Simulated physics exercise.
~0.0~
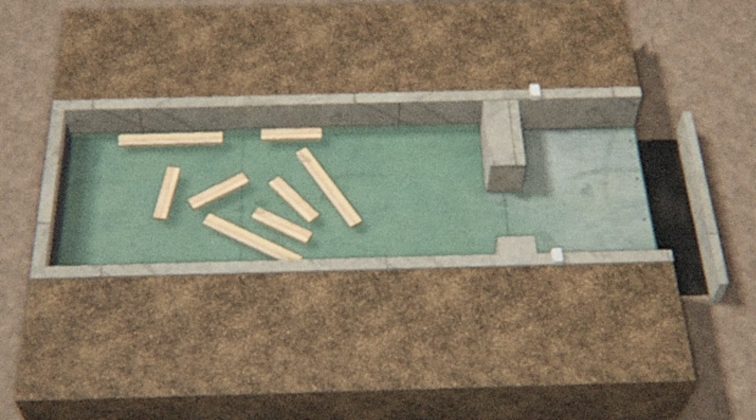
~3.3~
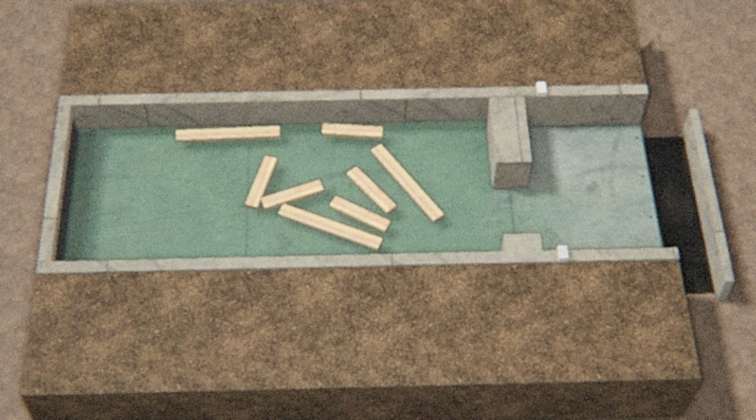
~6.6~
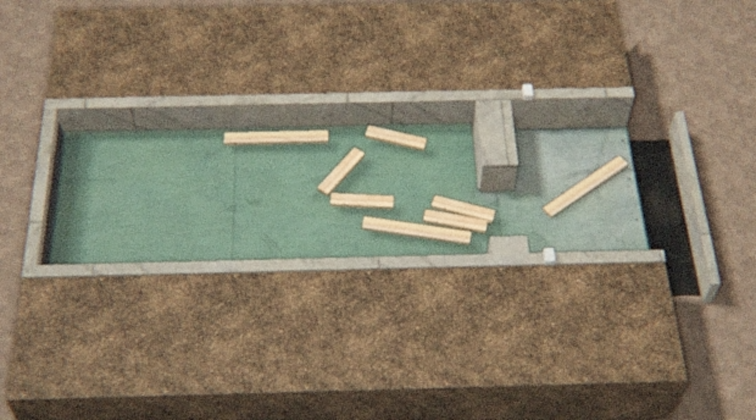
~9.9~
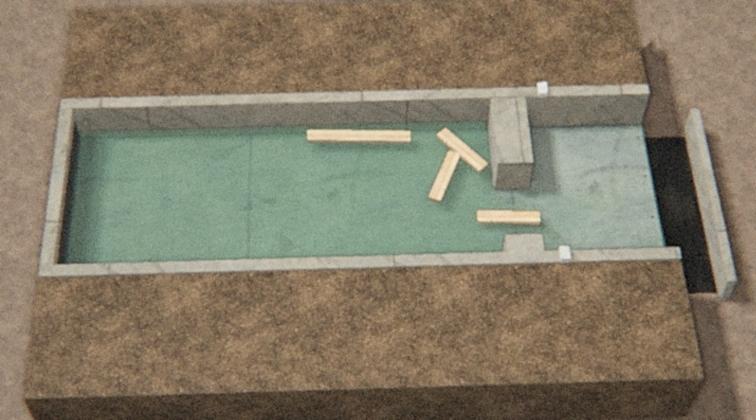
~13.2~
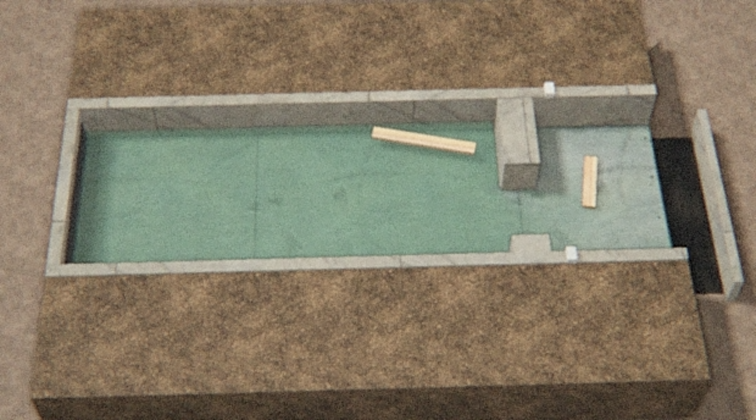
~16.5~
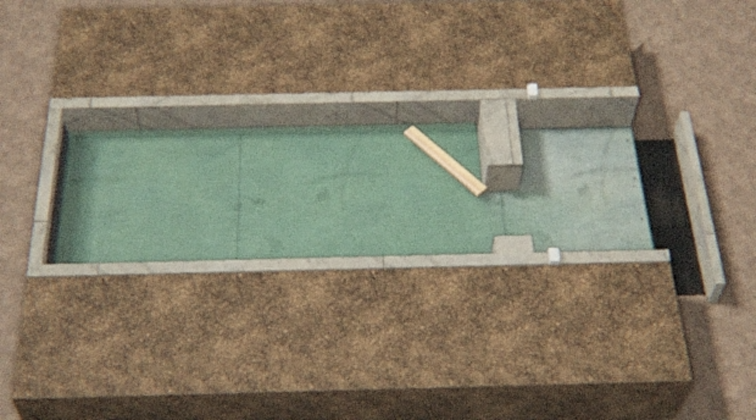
The clip shows pale wooden boards floating along a walled channel of green water, drifting right, turning and bunching near a narrow gap between concrete blocks. Most pass through and disappear from view, until a single long board remains, slanted against the larger block.
